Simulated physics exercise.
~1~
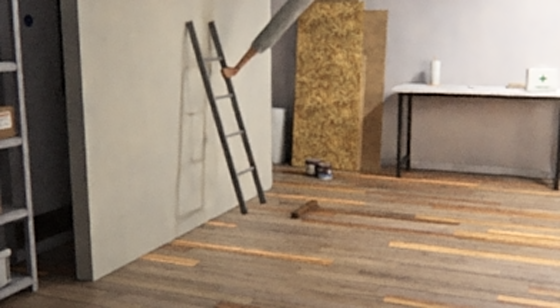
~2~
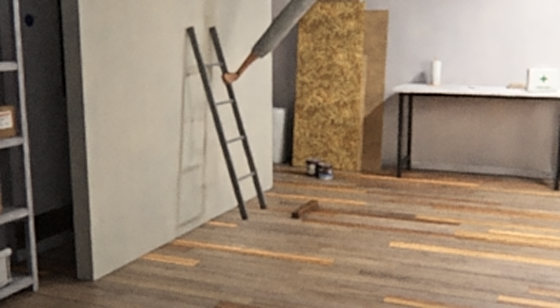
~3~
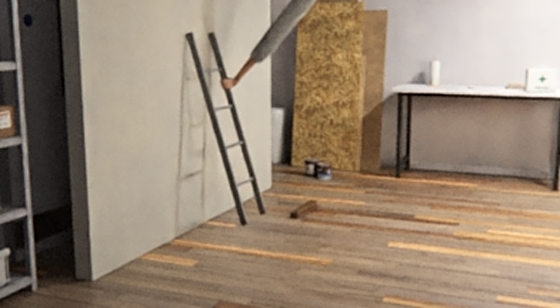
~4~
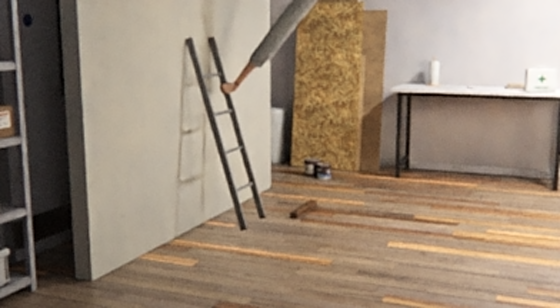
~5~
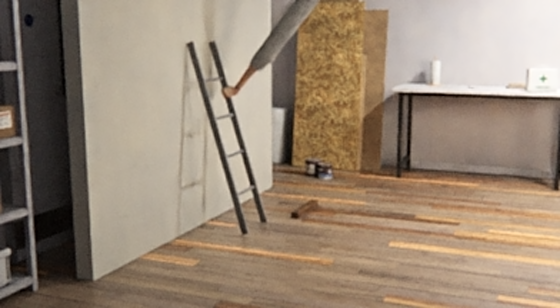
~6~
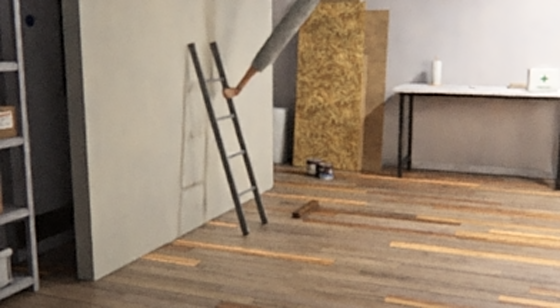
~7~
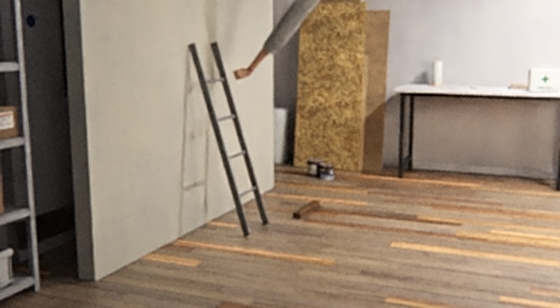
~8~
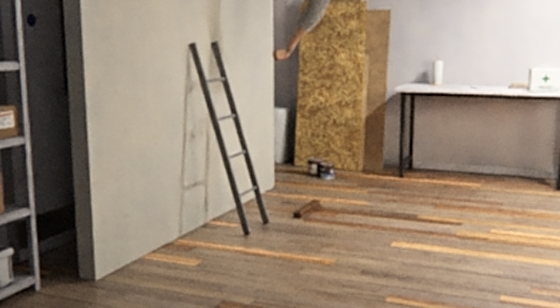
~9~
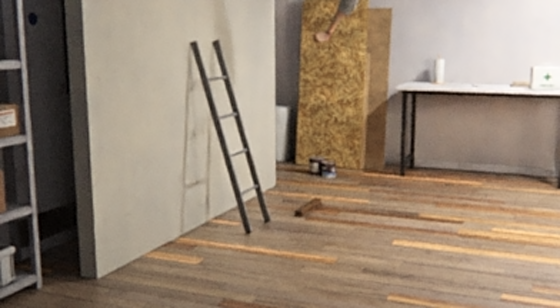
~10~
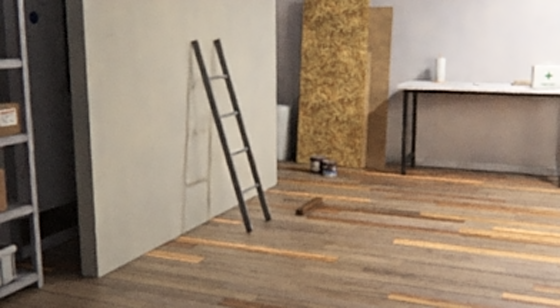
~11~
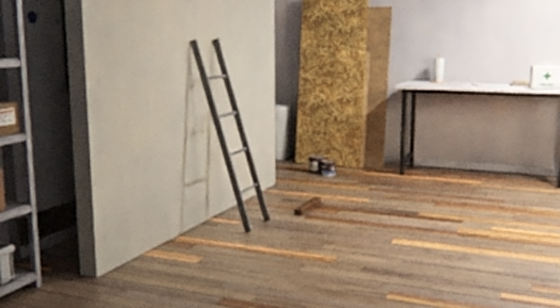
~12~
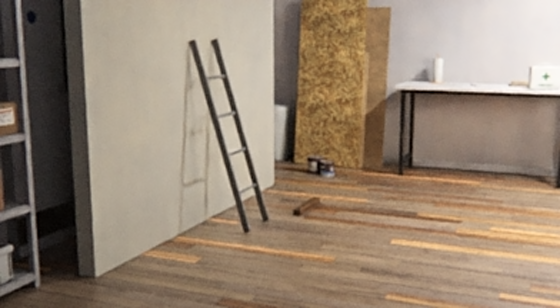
A hand leans a grey ladder against a wall, lets go, and the ladder stays put.
